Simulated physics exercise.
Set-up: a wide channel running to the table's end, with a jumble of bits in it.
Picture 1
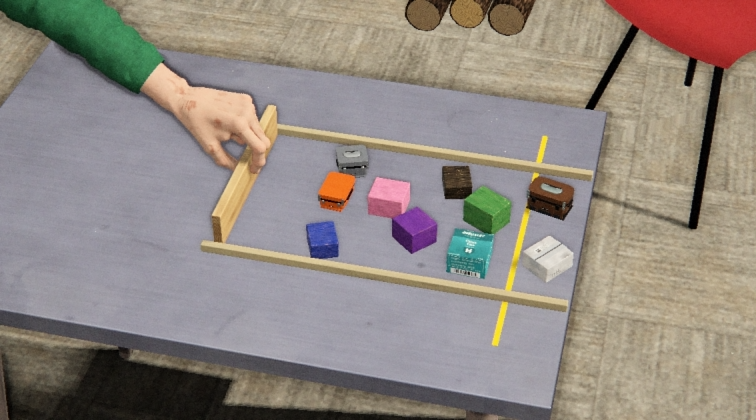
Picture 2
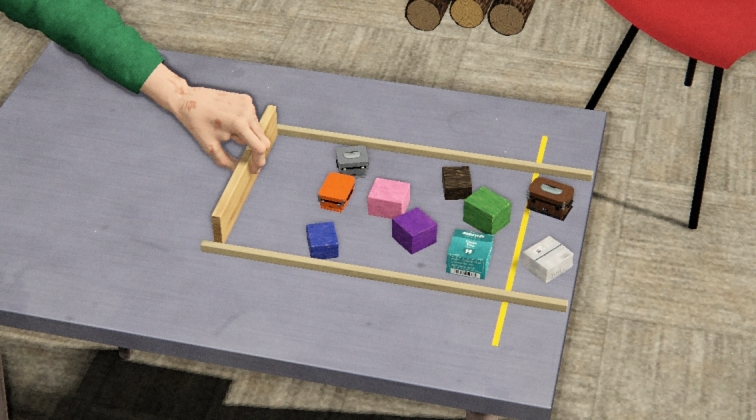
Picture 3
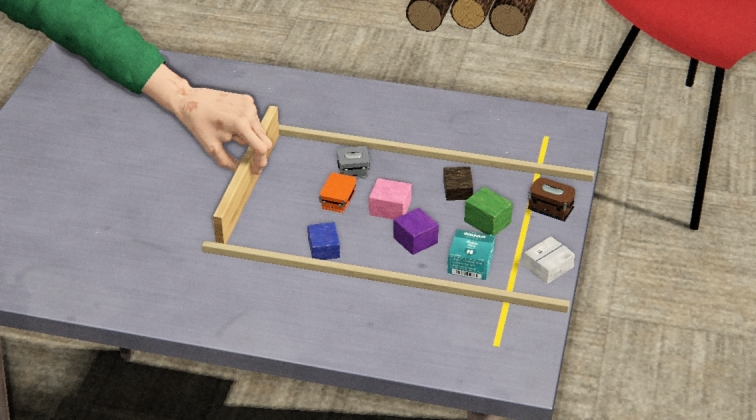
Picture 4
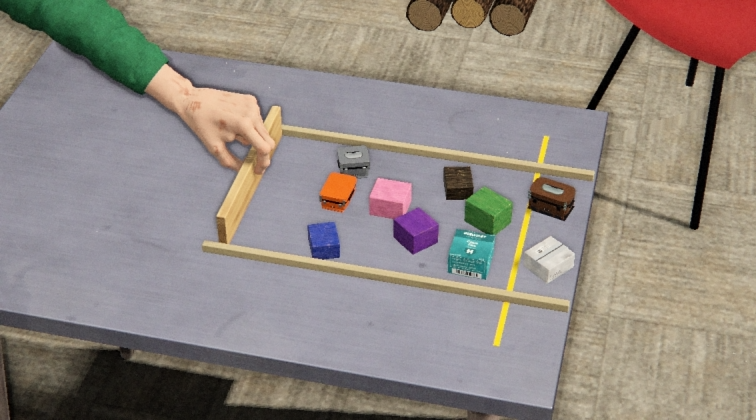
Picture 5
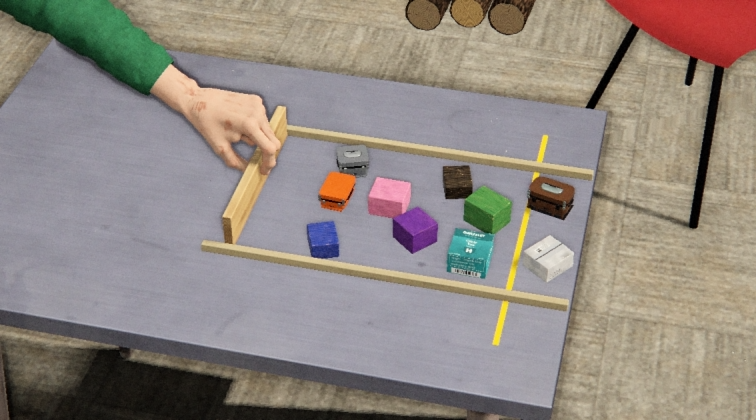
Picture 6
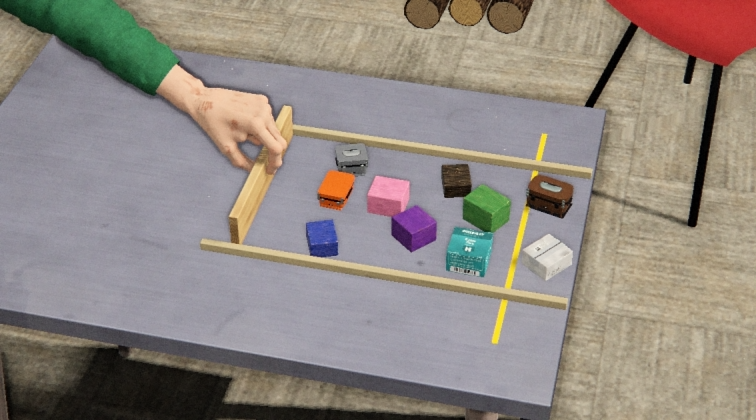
A hand slides a wooden board slightly right along a channel of still, colourful blocks and cases.
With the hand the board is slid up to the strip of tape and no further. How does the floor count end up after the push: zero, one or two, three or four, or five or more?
The floor count ends at three or four.
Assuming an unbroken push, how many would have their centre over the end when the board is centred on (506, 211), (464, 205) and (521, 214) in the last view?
In order of the places given, that's 3, 0 and 3.
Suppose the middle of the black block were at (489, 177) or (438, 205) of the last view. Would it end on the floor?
Well, the black block stays aboard in the first case and is gone in the second.
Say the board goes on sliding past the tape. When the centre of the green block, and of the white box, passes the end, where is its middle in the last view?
Points: About (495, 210) and about (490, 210).
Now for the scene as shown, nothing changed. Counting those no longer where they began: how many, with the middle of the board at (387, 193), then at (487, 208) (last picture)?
One spot: 4. Other spot: 10.
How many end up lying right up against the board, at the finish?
Result: 4 in all.
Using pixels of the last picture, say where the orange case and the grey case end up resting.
The orange case comes to rest at (536, 221), and the grey case comes to rest at (544, 193).
A little later, none off yet; white box at rest near (547, 257); brown case at rest near (550, 196); green block at rest near (486, 210).
Next, none off yet; white box at rest near (547, 257); brown case at rest near (550, 196); green block shifted about its own width near (521, 213).
When it is over, the number that fall off is three or four; down, green block, brown case and white box.
